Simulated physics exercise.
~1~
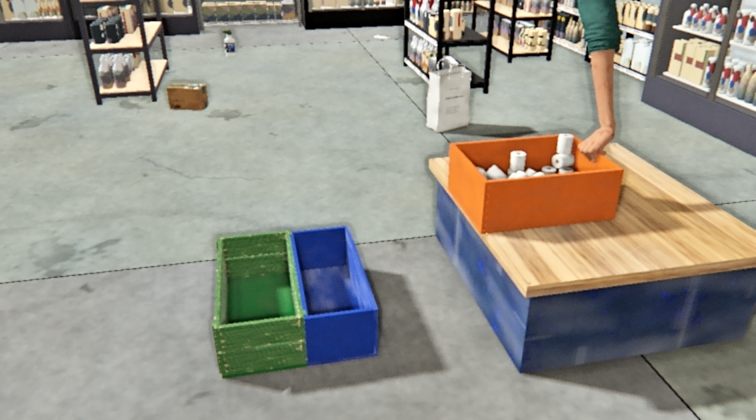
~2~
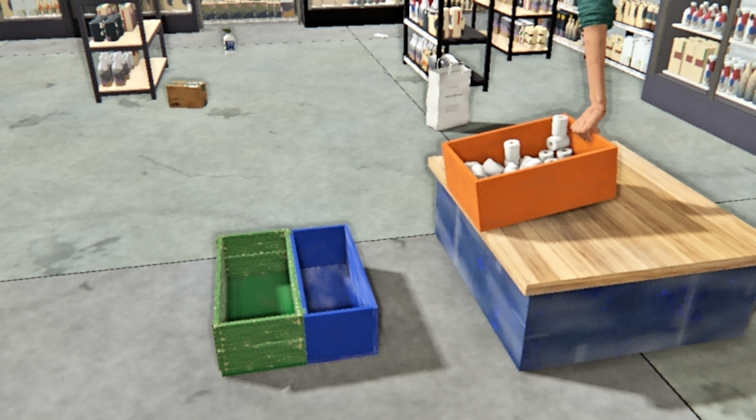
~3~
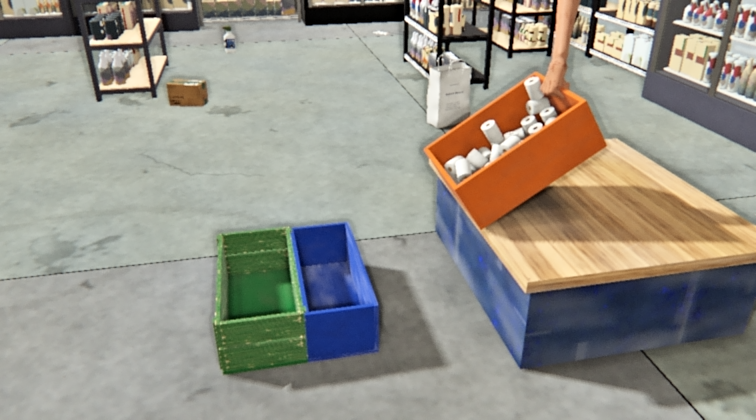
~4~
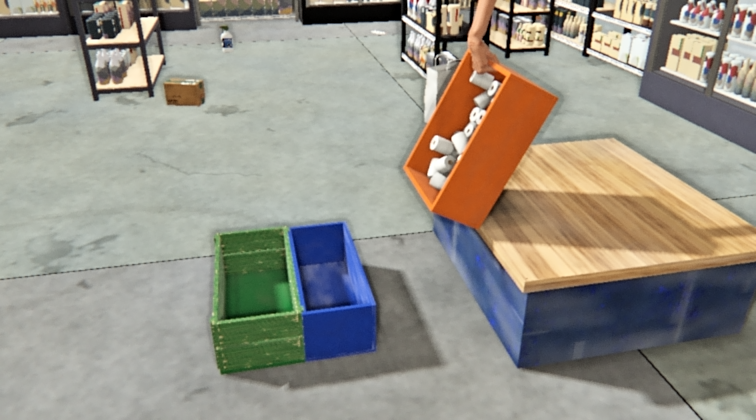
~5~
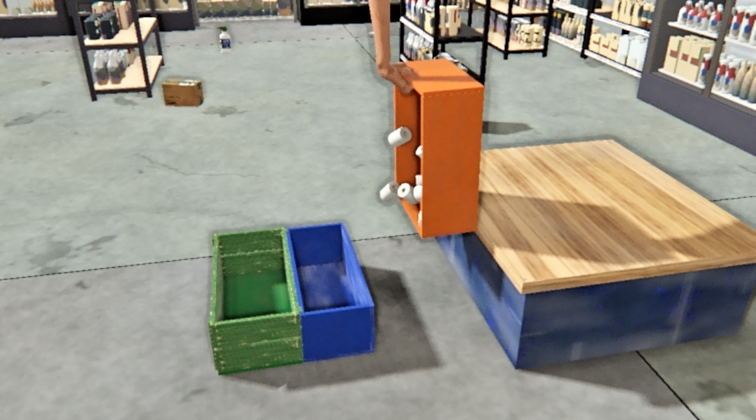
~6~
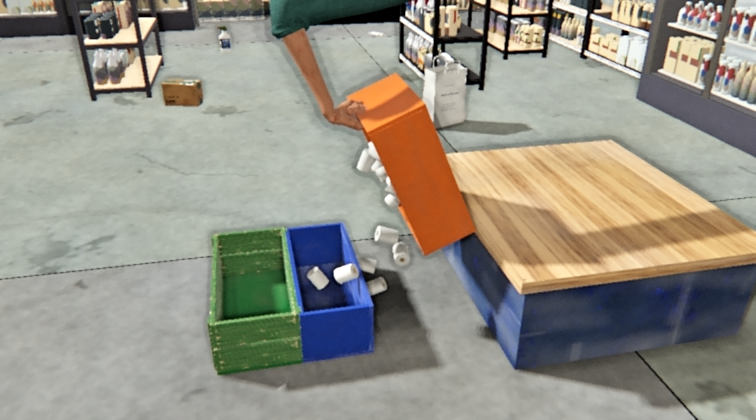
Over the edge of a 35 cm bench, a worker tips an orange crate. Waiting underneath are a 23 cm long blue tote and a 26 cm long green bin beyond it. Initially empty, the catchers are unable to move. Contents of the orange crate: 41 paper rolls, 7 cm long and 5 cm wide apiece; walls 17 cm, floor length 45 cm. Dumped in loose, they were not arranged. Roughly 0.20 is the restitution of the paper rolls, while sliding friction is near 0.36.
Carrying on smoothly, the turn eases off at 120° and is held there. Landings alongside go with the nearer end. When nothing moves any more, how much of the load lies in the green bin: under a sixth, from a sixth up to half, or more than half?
Under a sixth.
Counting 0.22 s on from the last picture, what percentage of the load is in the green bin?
Share: About 0 %.
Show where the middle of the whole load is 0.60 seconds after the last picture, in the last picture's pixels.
Somewhere about (369, 291) in pixels.
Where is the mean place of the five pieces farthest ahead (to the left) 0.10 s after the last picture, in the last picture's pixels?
Somewhere near pixel (329, 250).
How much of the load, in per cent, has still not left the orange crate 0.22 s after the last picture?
Share still inside is roughly 20 %.
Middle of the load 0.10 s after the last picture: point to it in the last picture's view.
Near (385, 217) in pixels.
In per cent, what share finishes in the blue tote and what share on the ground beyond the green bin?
About 30 in a hundred first and about 0 in a hundred second.
Then, 0.10 s after the last picture, tilt 119°; 18 still in the orange crate, 2 in the blue tote, 3 on the ground short of the blue tote and 18 in the air.
Then, 0.22 s after the last picture, tilt 120°; 8 still in the orange crate, 13 in the blue tote, 7 on the ground short of the blue tote and 13 in the air.
Then, 0.38 s after the last picture, tilt 120°; 3 still in the orange crate, 13 in the blue tote, 19 on the ground short of the blue tote and 6 in the air.
Final count (0.60 s after the last picture), 13 in the blue tote and 28 on the ground short of the blue tote. Asked share, 0 of 41, 0 per cent.
